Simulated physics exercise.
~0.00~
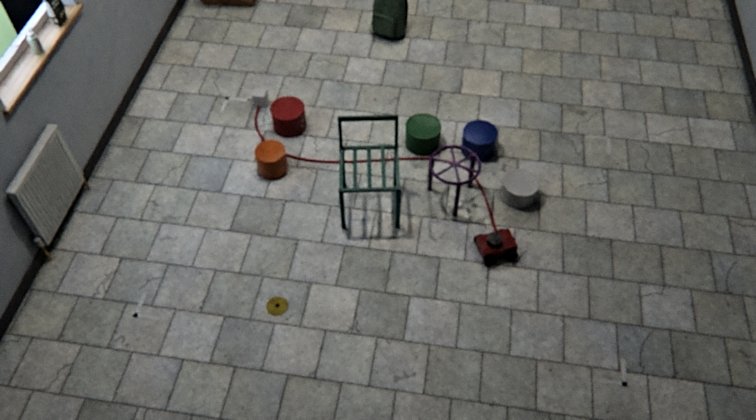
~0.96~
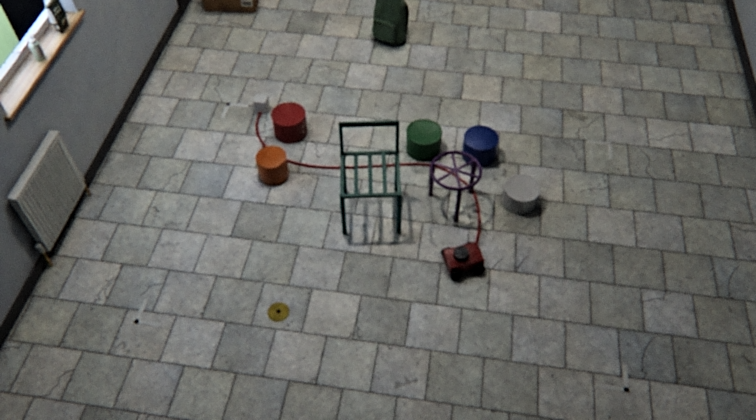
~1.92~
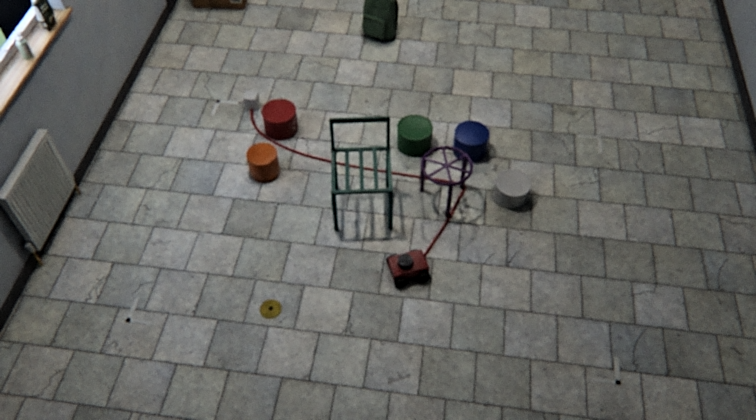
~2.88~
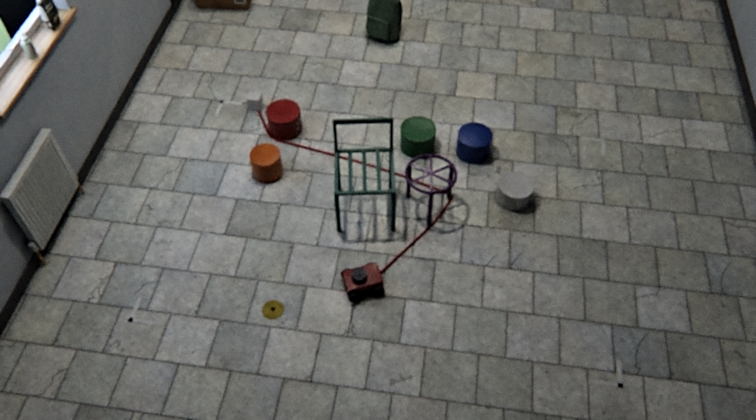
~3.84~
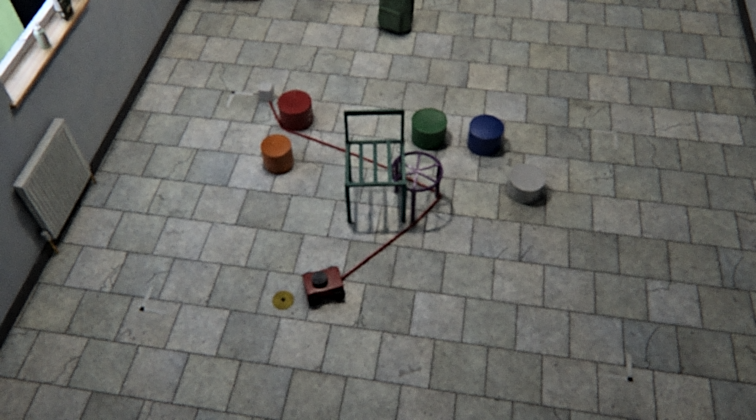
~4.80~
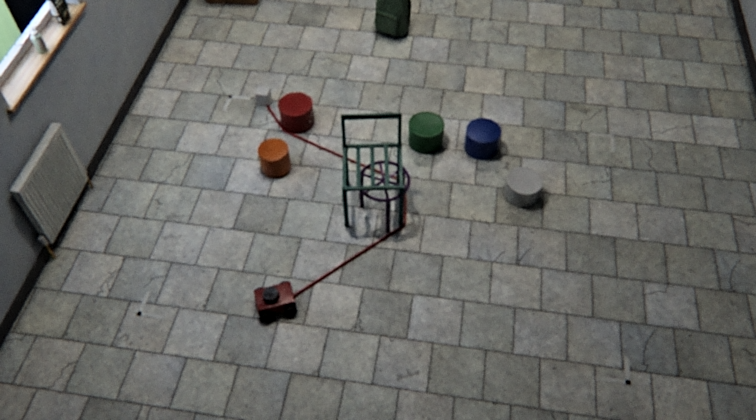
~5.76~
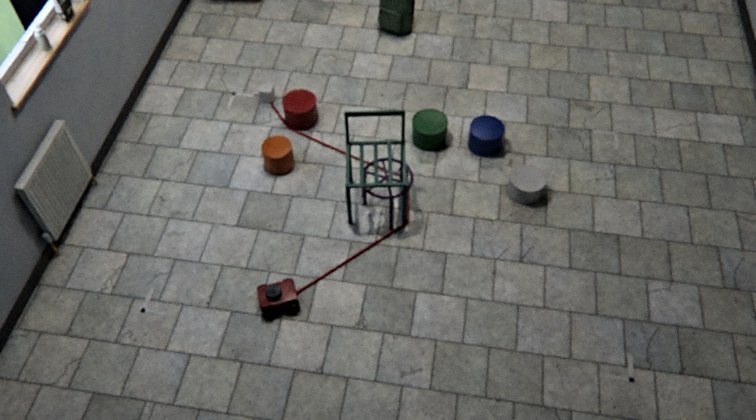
Red cart trailing a red lead leftward across a tiled floor, dragging a purple stool up against a teal chair before stopping.
